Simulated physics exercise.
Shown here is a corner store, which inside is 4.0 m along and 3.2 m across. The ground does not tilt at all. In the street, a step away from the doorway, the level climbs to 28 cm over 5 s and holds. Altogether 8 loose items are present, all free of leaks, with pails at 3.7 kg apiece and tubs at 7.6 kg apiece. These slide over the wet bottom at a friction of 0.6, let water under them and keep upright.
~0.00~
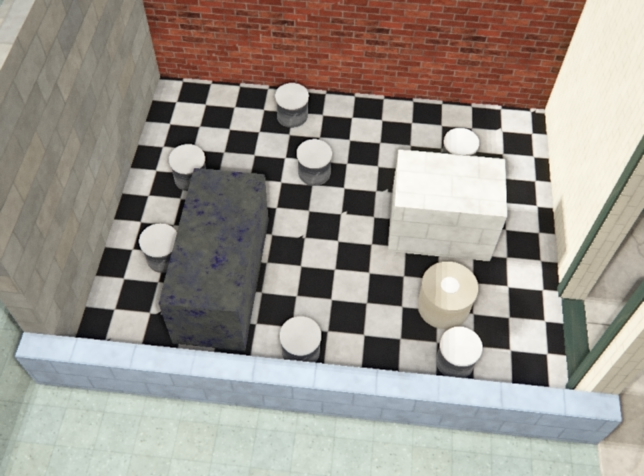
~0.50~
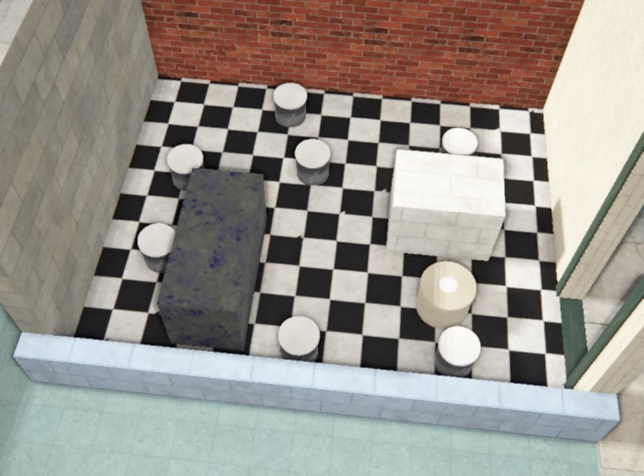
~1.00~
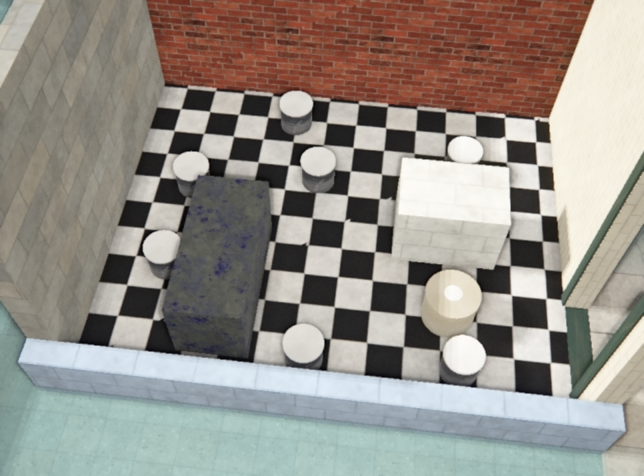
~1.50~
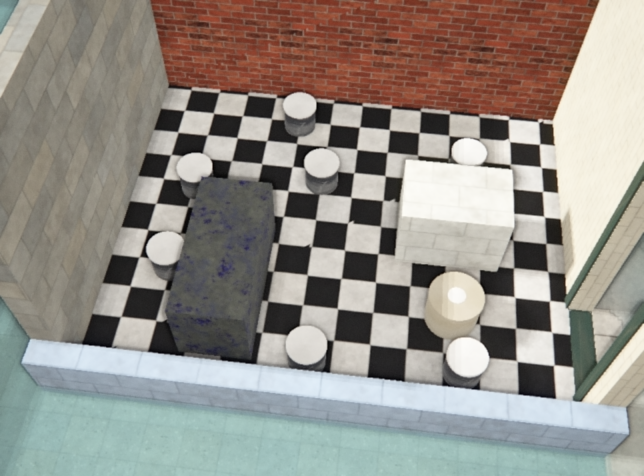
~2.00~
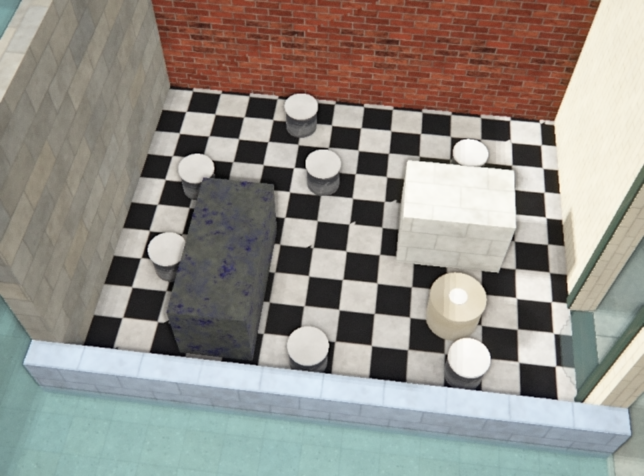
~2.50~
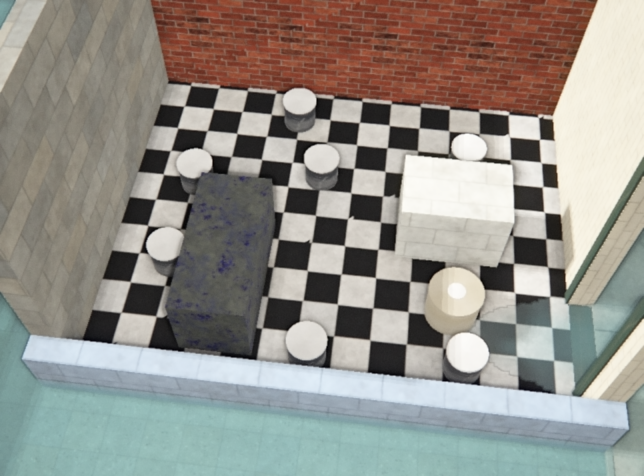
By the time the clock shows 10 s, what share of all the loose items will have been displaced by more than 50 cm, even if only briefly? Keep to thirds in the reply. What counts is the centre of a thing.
My answer: One to two thirds.
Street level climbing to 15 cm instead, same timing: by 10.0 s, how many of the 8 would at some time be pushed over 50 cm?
I count 3 of them in that case.
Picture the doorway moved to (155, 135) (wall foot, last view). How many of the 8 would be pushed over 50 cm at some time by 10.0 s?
The answer would then be 4.
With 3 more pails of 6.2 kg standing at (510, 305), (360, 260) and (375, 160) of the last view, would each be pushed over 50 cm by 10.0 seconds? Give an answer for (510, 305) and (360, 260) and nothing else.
The first: Exceeds it. The second: Exceeds it.
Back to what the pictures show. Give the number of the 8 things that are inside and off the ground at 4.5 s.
1 of them.
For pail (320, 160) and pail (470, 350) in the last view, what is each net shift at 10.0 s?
They sit 200 cm and 120 cm away, in the order given.
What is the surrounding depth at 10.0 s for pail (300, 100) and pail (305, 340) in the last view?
First about 9 cm, second about 15 cm.
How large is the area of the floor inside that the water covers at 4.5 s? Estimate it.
4.5 m2.
After 3.5 s 0 of 8 are over 50 cm from their spots; 0 afloat.
After 4.5 s 2 of 8 are over 50 cm from their spots; 1 afloat.
After 7.0 s 3 of 8 are over 50 cm from their spots; 2 afloat.
After 10.0 s 5 of 8 are over 50 cm from their spots, and 5 have been at some point; 8 afloat.
